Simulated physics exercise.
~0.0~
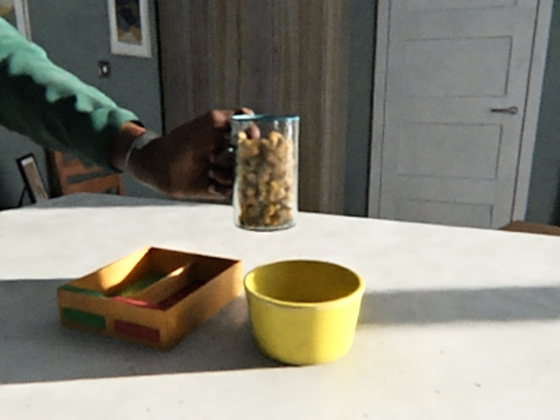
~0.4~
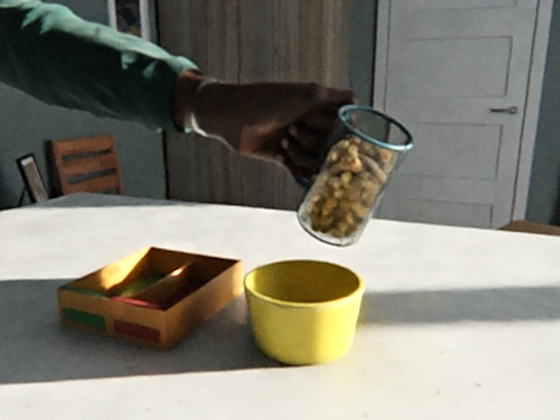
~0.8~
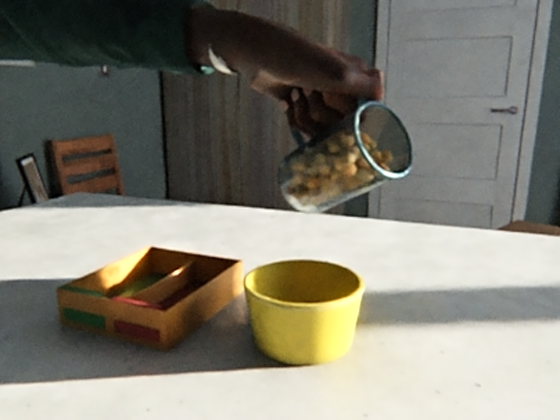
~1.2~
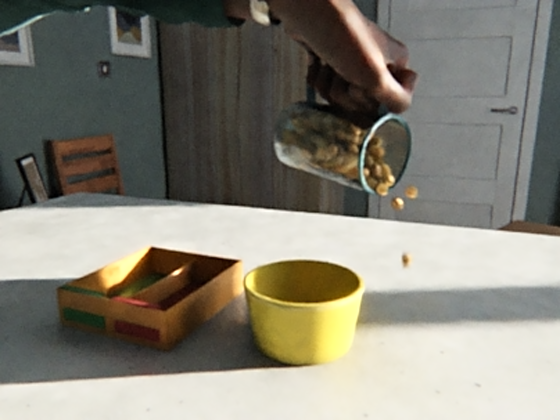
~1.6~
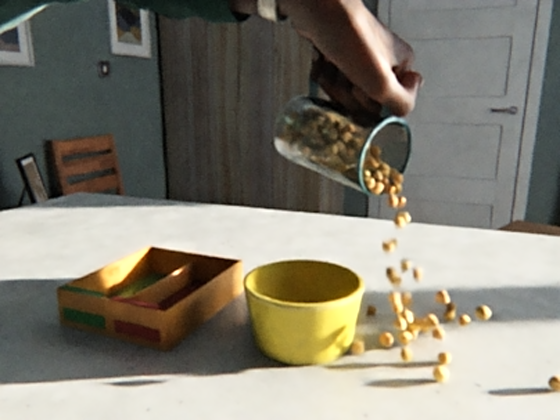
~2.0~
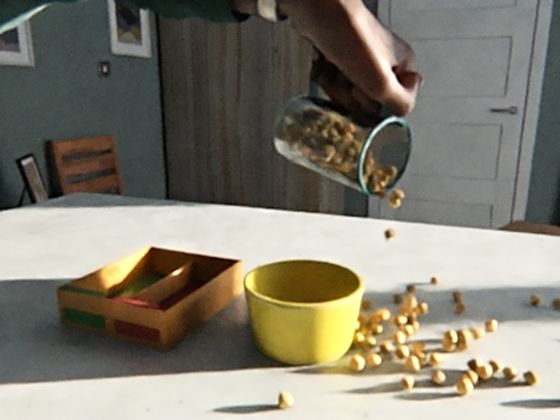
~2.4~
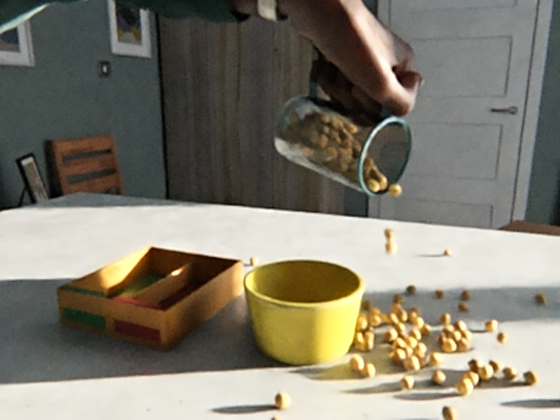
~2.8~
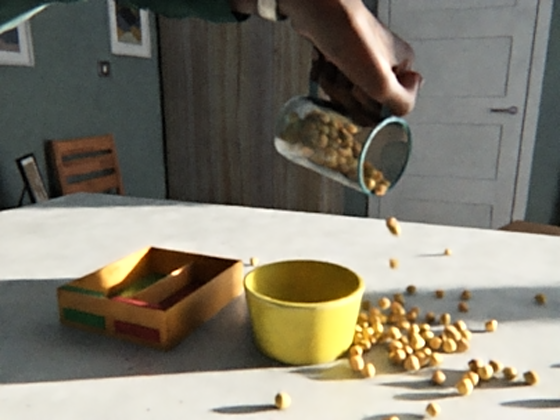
Dried chickpeas spilled across the white table when a hand lifted a clear cup over to the right and tipped it past the yellow dish, missing both it and the divided tin, and the cup was still held tilted, with many chickpeas inside.
